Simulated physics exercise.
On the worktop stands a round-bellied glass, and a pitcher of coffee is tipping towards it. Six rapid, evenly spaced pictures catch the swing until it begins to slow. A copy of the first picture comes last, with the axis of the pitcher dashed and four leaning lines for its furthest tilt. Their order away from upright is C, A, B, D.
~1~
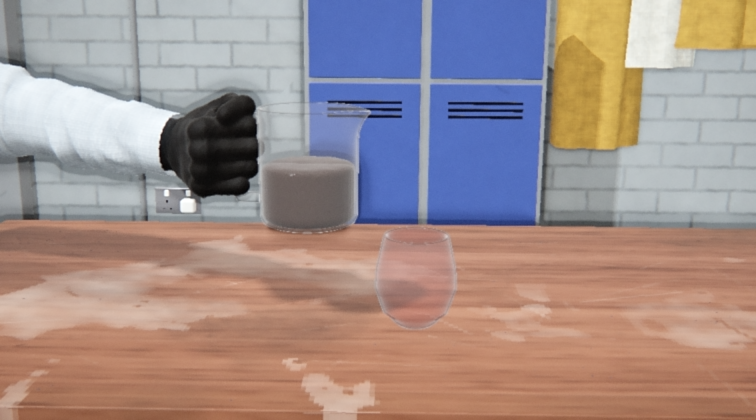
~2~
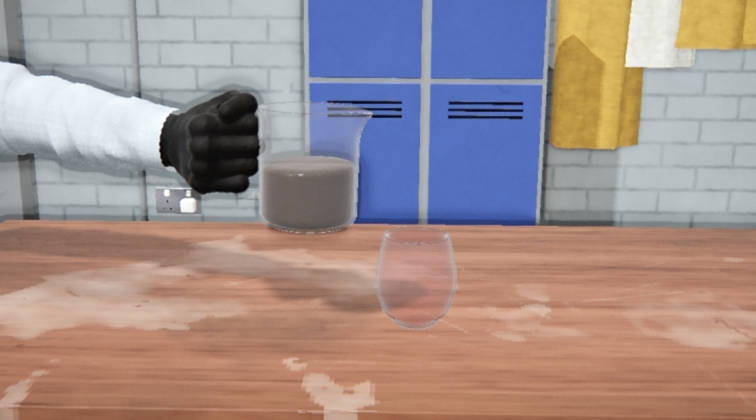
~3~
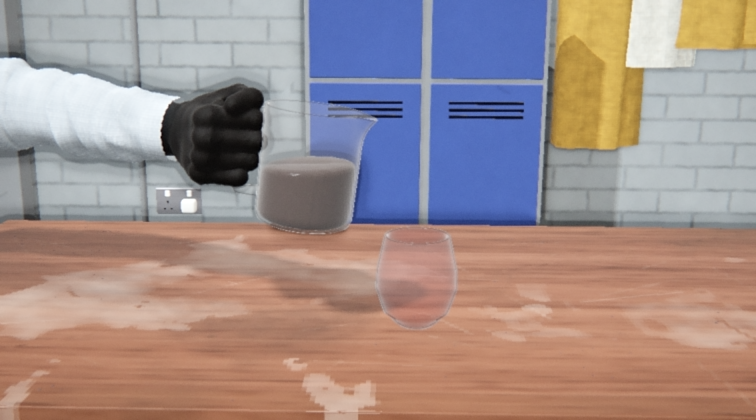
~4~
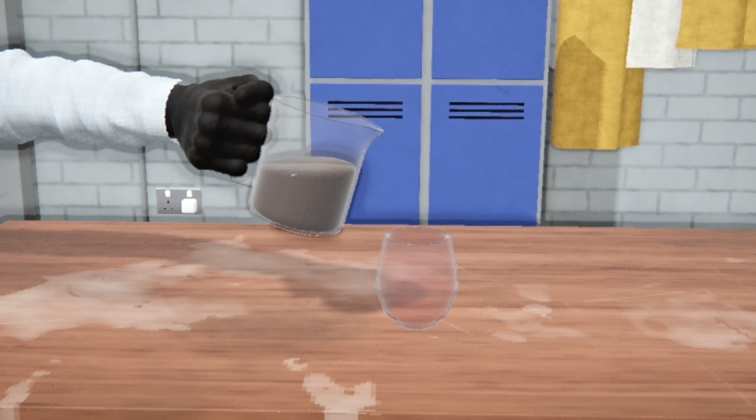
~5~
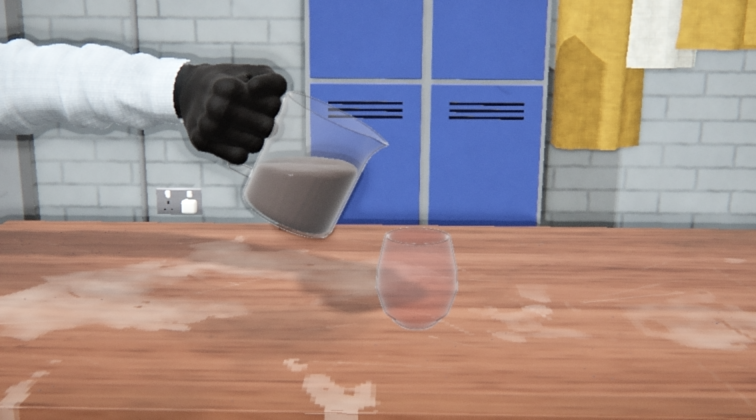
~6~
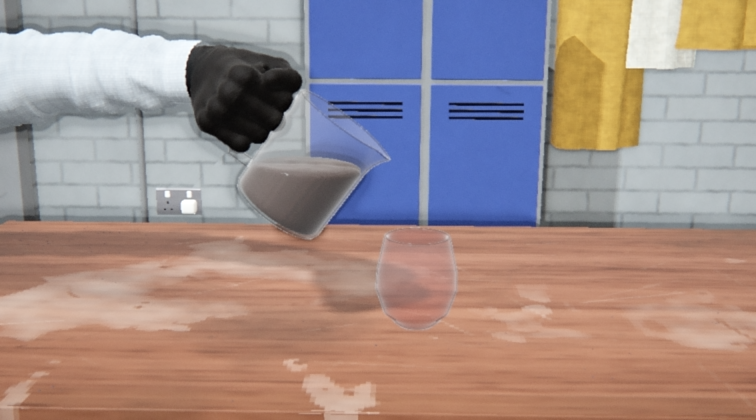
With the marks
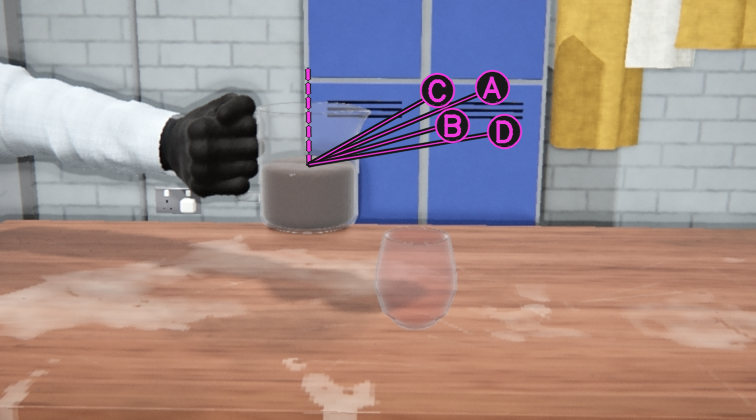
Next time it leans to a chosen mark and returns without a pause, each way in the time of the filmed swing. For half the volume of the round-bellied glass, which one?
The best tilt is B.
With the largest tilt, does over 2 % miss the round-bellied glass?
No, it does not.
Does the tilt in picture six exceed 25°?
Yes, it does.
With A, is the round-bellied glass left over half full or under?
Under half.
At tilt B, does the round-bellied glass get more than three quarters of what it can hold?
No, it does not.
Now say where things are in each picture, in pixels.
Upright, lip at (368, 111); rim of the round-bellied glass round (417, 235); nothing has left yet.
Upright, lip at (370, 113); nothing has left yet.
Tipped about 7°, lip at (375, 120); nothing has left yet.
Tipped about 16°, lip at (381, 130); nothing has left yet.
Tipped about 26°, lip at (386, 143); nothing has left yet.
Tipped about 36°, lip at (389, 158); nothing has left yet.
On the marked copy, A at (477, 94); B at (435, 128); C at (423, 100); D at (487, 134).
Choosing A, the round-bellied glass ends with about 34 % of what it can hold.
Choosing B, the round-bellied glass ends with about 50 % of what it can hold.
Choosing C, the round-bellied glass ends with about 18 % of what it can hold.
Choosing D, the round-bellied glass ends with about 67 % of what it can hold.
